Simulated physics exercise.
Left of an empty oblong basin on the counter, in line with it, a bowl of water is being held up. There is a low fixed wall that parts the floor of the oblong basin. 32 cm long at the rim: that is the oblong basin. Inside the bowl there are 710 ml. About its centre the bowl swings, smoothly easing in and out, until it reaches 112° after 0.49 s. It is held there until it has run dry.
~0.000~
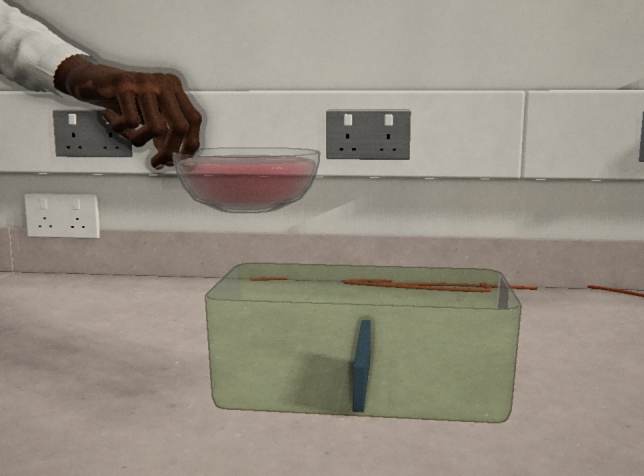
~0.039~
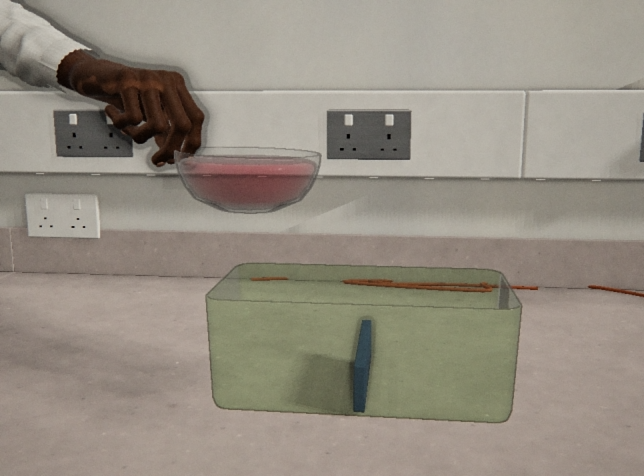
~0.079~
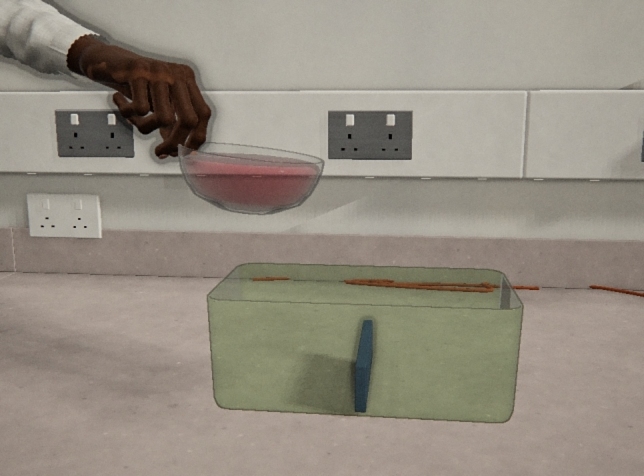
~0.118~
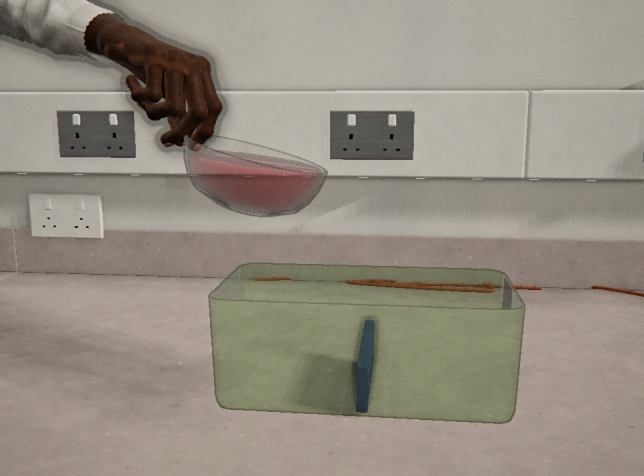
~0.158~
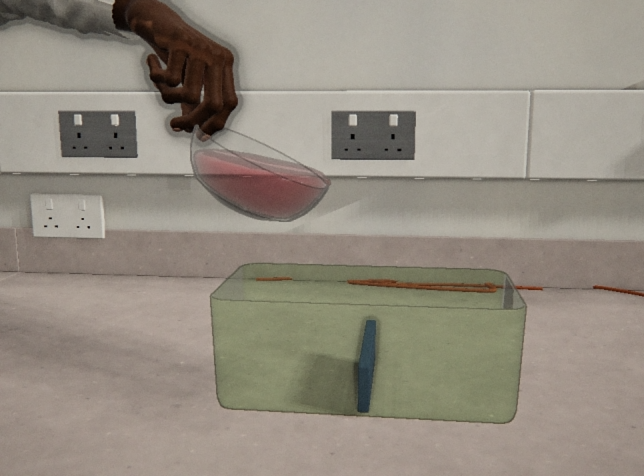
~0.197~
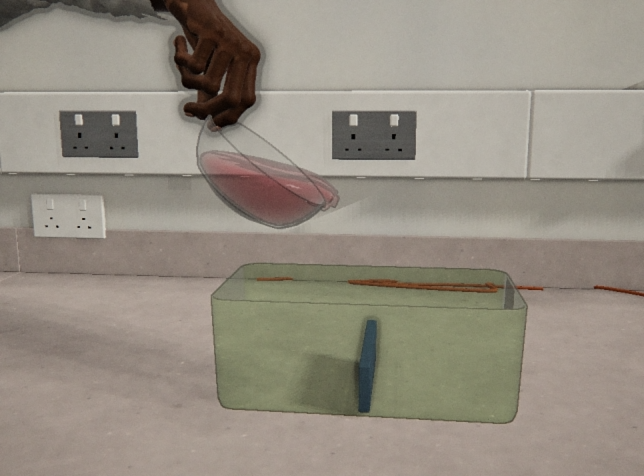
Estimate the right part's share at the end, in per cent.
Roughly 30 per cent is in the right part.
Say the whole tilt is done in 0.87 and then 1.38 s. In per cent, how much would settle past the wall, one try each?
I'd expect close to 55 per cent and then close to 65 per cent.
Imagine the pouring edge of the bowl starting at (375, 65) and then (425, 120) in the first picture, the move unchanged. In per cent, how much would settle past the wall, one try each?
About 75 %, then about 75 %.
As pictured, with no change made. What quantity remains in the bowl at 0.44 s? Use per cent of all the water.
Near 2 in a hundred.
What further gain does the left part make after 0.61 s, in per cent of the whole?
That amounts to roughly 3 per cent of the whole.
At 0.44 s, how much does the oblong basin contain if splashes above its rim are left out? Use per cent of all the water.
Roughly 86 per cent.
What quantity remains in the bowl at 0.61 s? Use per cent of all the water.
Near 0 percent, more or less.
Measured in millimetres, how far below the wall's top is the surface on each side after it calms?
Close to 32 mm left and close to 42 mm right.
After 0.44 s the tilt is 109° and 2 per cent is still to pour, 59 is left of the wall and 27 right of it.
After 0.61 s the tilt is 112° and 0 per cent is still to pour, 62 is left of the wall and 28 right of it.
After 0.79 s the tilt is 112° and 0 per cent is still to pour, 64 is left of the wall and 29 right of it.
After 0.99 s the tilt is 112° and 0 per cent is still to pour, 65 is left of the wall and 30 right of it.
In the end 65 per cent lies left of the wall, 30 right of it and 4 outside.
